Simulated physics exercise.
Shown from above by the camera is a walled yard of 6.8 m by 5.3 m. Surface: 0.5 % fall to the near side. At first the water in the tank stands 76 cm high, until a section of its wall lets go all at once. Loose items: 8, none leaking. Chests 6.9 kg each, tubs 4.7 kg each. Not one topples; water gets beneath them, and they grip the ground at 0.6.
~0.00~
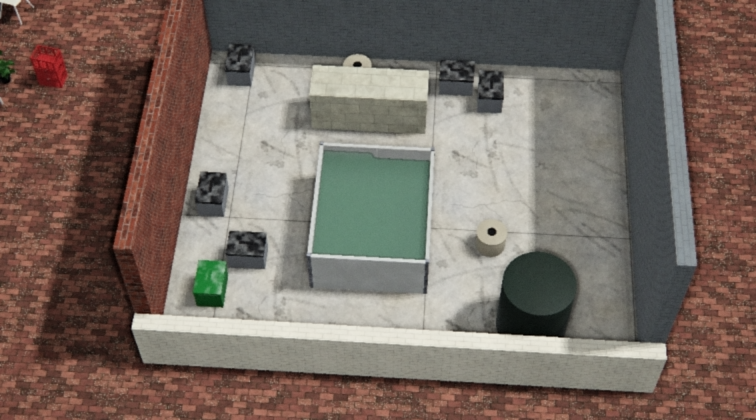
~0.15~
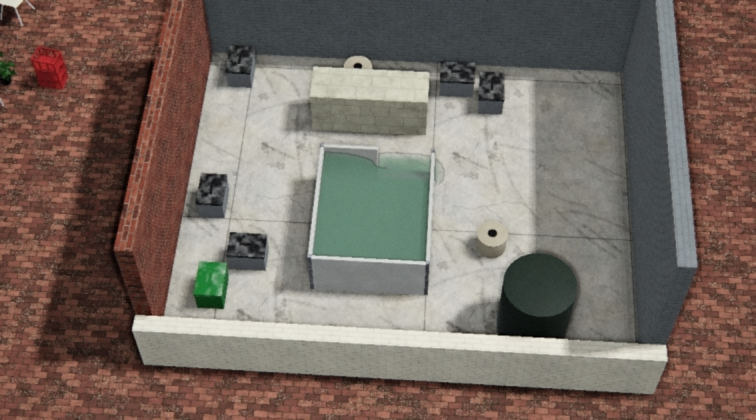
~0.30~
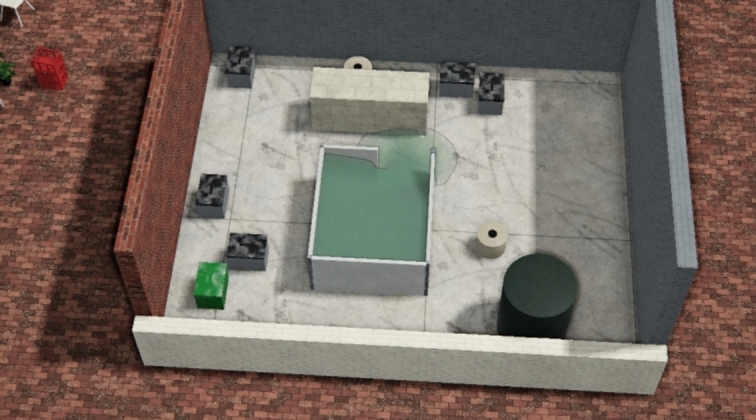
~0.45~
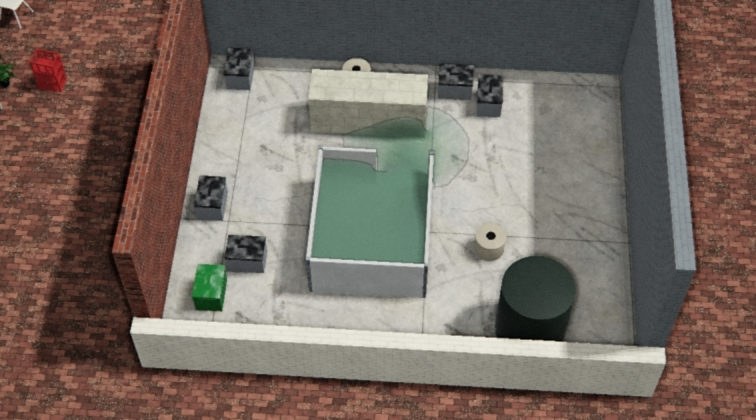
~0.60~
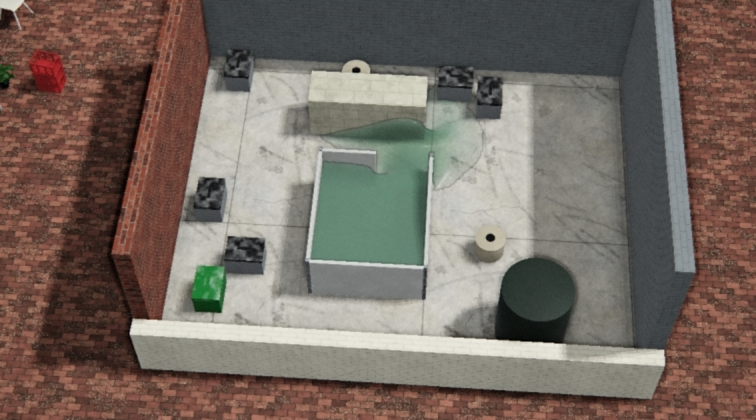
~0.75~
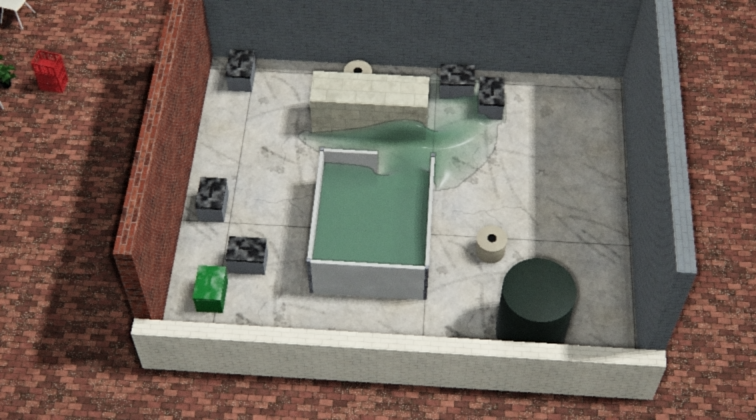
Green water slips out through a gap at the far right corner of a pale rectangular tank in a walled, marble-floored yard, seen from above. Dark speckled chests stand along the left and back, a green one at lower left, a pale block behind the tank, and a dark green cylinder at lower right. The water spreads thinly right and along the block, while the objects stay put.
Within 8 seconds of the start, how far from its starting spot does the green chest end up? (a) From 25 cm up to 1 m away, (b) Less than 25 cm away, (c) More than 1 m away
The answer is c.
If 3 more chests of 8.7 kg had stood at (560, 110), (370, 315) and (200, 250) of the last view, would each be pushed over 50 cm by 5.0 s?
Listed order gives above the limit, within the limit, above the limit.
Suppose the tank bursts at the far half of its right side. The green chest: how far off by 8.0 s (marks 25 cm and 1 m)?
After that, the green chest hardly moves.
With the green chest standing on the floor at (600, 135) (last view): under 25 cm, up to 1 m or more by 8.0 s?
Short answer: It drifts a great distance.
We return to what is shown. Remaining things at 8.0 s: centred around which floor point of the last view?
Roughly at (373, 219).
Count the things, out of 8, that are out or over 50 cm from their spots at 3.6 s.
I get 4.
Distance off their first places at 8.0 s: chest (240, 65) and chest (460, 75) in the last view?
The first ends 140 cm from its start, the second 150 cm.
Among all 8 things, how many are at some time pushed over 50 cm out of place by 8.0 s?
7.
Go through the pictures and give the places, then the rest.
The green chest at (210, 277) rests on the ground; water covers 3.1 m2; 0 of 8 have shifted, in the first picture.
The green chest at (210, 278), on the bottom; 3.7 m2 under water; 0 of 8 have shifted, in the second picture.
The green chest at (210, 279) rests on the ground; water covers 4.4 m2; 0 of 8 have shifted, in the third picture.
The green chest at (208, 281) rests on the ground; 4.9 m2 under water; 0 of 8 have shifted, in the fourth picture.
The green chest at (208, 282) rests on the ground; 5.4 m2 under water; 0 of 8 have shifted, in the fifth picture.
The green chest at (209, 282), on the bottom; 5.9 m2 under water; 0 of 8 have shifted, in the sixth picture.
After 1.6 s the green chest is near (209, 282), 0.0 m from its start, aground; 2 afloat.
After 3.6 s the green chest is near (228, 312), 0.6 m from its start, aground; 3 afloat.
After 5.6 s the green chest is near (386, 298), 2.5 m from its start, aground; 6 afloat.
After 8.0 s the green chest is near (472, 313), 3.7 m from its start, afloat; 8 afloat.
